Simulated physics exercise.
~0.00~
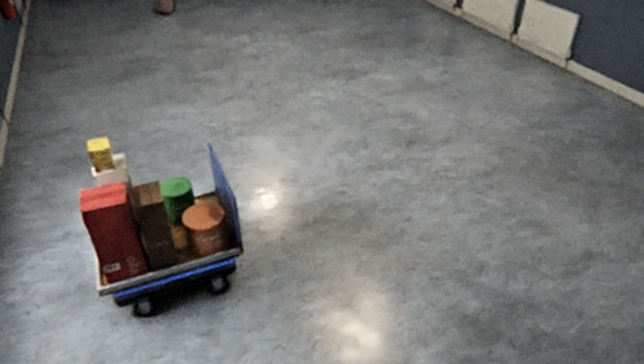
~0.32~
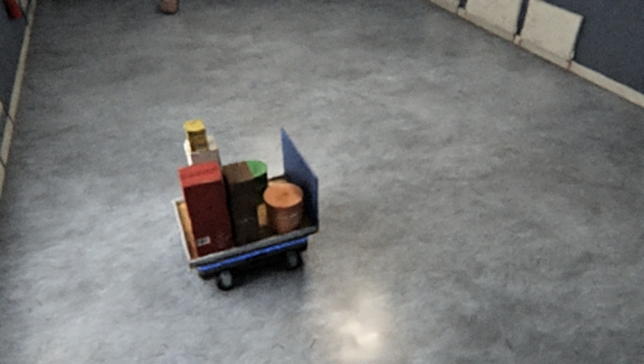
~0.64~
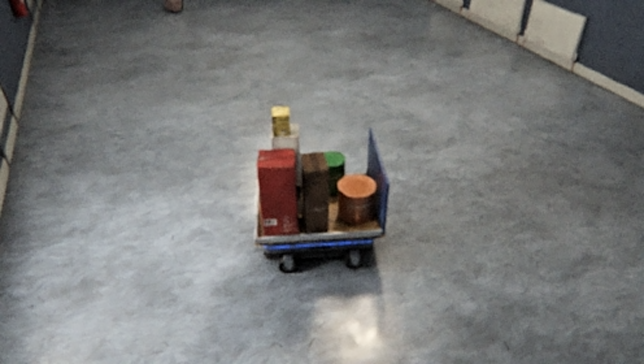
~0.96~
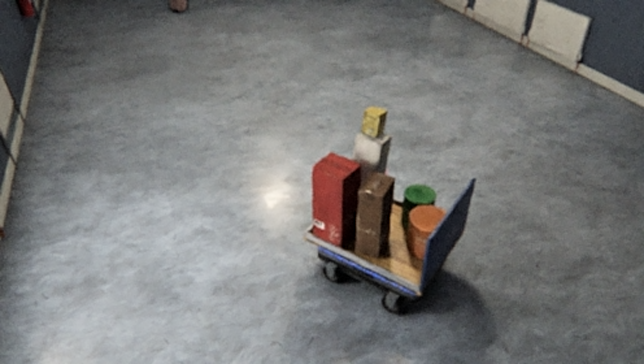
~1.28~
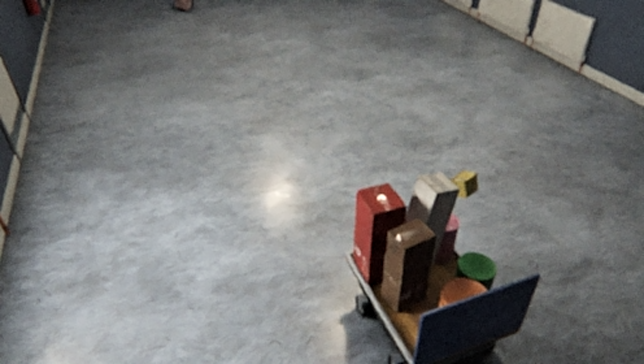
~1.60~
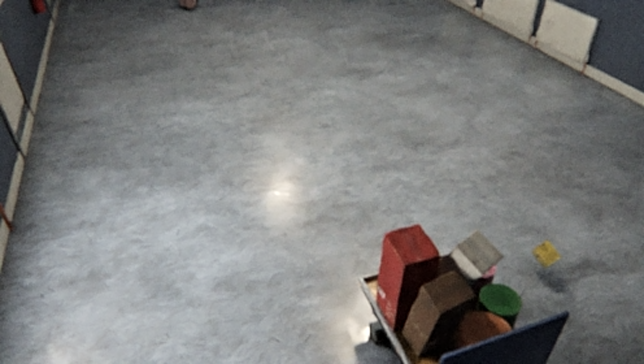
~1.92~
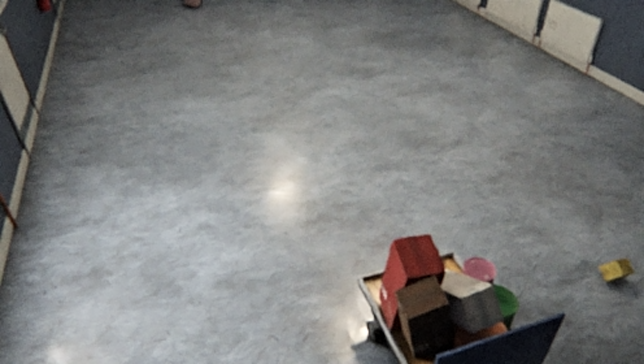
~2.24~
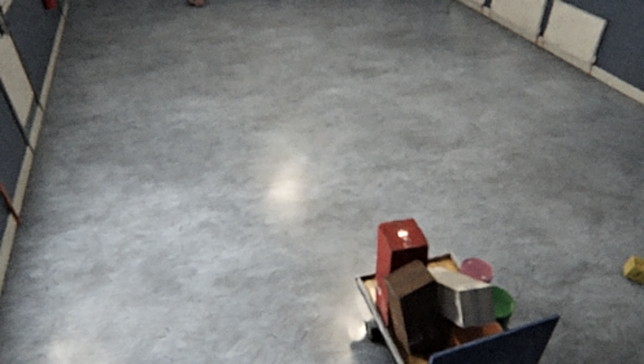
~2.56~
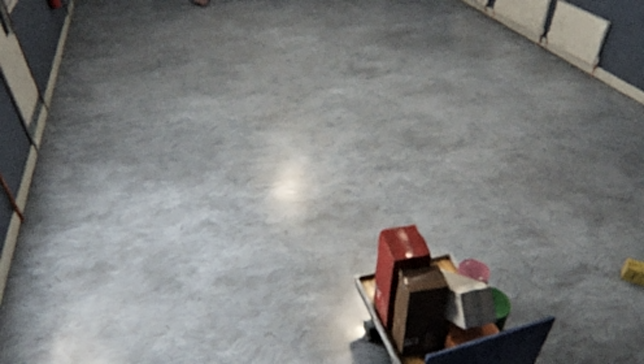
A small blue cart loaded with boxes and round tubs rolled to the right across a gray floor, then swung toward the viewer and stopped; its little yellow box tumbled off onto the floor and the white box toppled among the others still aboard.
